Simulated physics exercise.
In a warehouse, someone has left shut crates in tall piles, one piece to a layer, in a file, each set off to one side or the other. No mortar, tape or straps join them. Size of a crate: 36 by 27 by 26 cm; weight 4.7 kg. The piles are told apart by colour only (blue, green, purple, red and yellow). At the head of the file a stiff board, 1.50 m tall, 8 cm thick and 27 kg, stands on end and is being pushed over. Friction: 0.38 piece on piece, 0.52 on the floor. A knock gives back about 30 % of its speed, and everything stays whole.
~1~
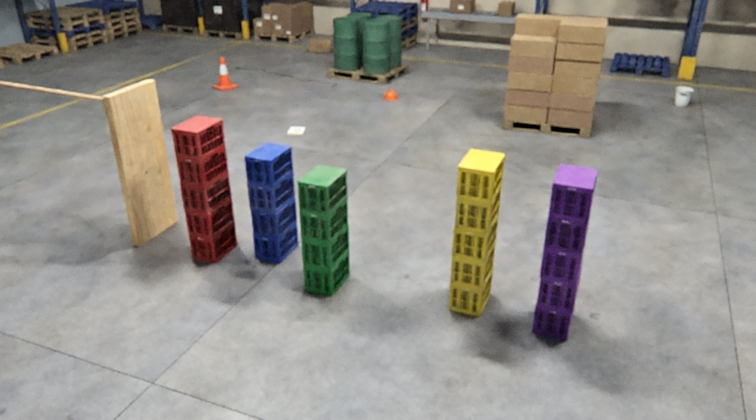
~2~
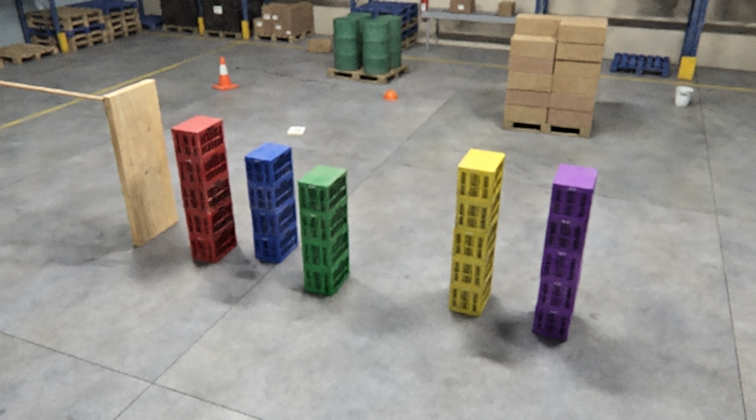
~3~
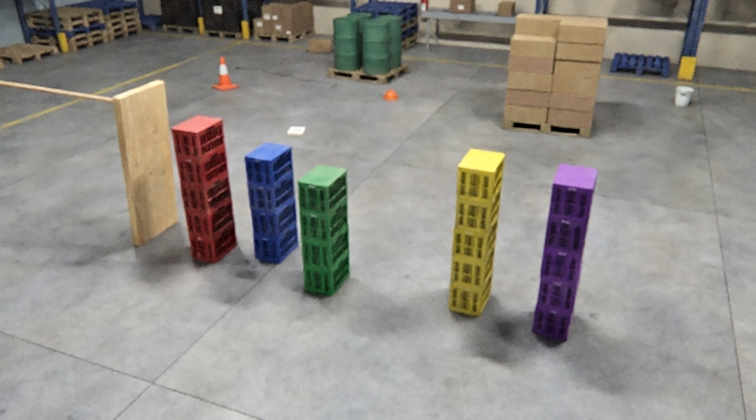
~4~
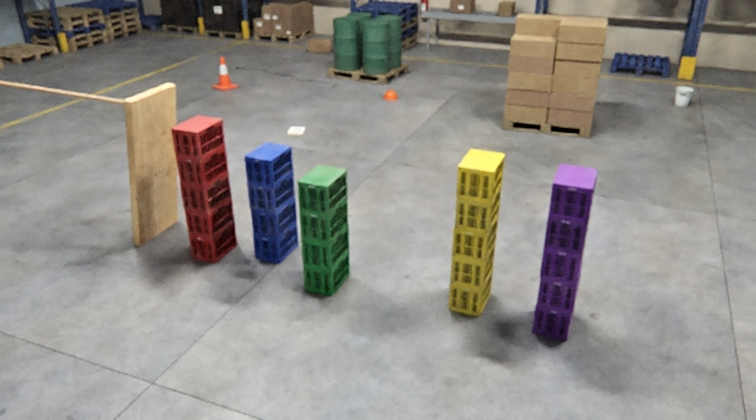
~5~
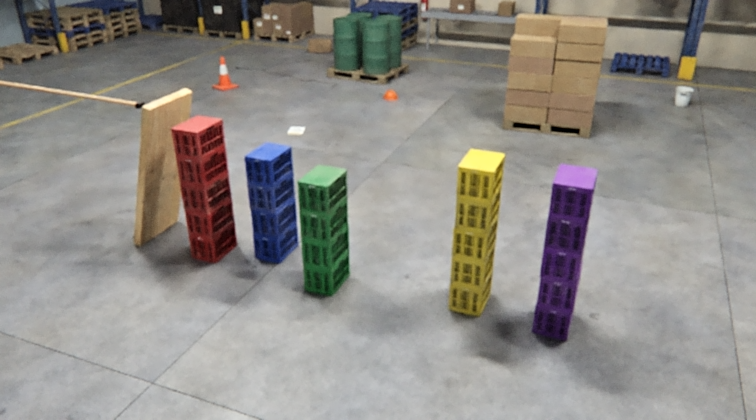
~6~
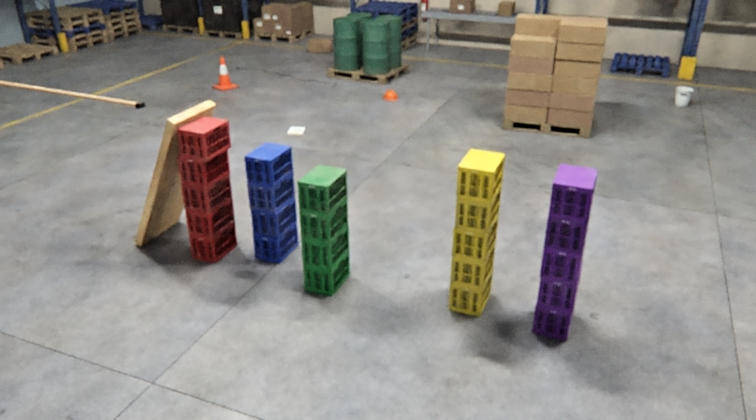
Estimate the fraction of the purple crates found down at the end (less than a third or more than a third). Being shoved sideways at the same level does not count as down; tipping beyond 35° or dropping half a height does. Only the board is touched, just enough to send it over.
The part is under a third.
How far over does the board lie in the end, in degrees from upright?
About 70°.
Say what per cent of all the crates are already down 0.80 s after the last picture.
20 per cent by then.
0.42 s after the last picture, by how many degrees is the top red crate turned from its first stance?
Roughly 20°.
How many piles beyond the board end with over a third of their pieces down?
The count is 3.
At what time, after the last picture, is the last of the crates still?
Near 2.0 s.
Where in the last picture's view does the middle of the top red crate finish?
Around (305, 308).
Then, 0.42 s after the last picture, board 43° from upright; none of the 5 purple crates down (0 of 23 in all colours); top purple crate unmoved; top red crate leaning 20°.
Then, 0.80 s after the last picture, board 62° from upright; none of the 5 purple crates down (5 of 23 in all colours); top purple crate unmoved; top red crate leaning 32°, 30 cm lower.
Then, 1.14 s after the last picture, board 68° from upright; none of the 5 purple crates down (9 of 23 in all colours); top purple crate unmoved; top blue crate leaning 72°, 65 cm lower.
Then, 1.46 s after the last picture, board 68° from upright; none of the 5 purple crates down (13 of 23 in all colours); top purple crate unmoved; top blue crate upside down.
At rest, board 68° from upright; none of the 5 purple crates down (13 of 23 in all colours); top purple crate unmoved; top blue crate upside down. That is 0 per cent. As the last picture would show them, middles, top purple crate near (573, 192), top blue crate near (455, 264).
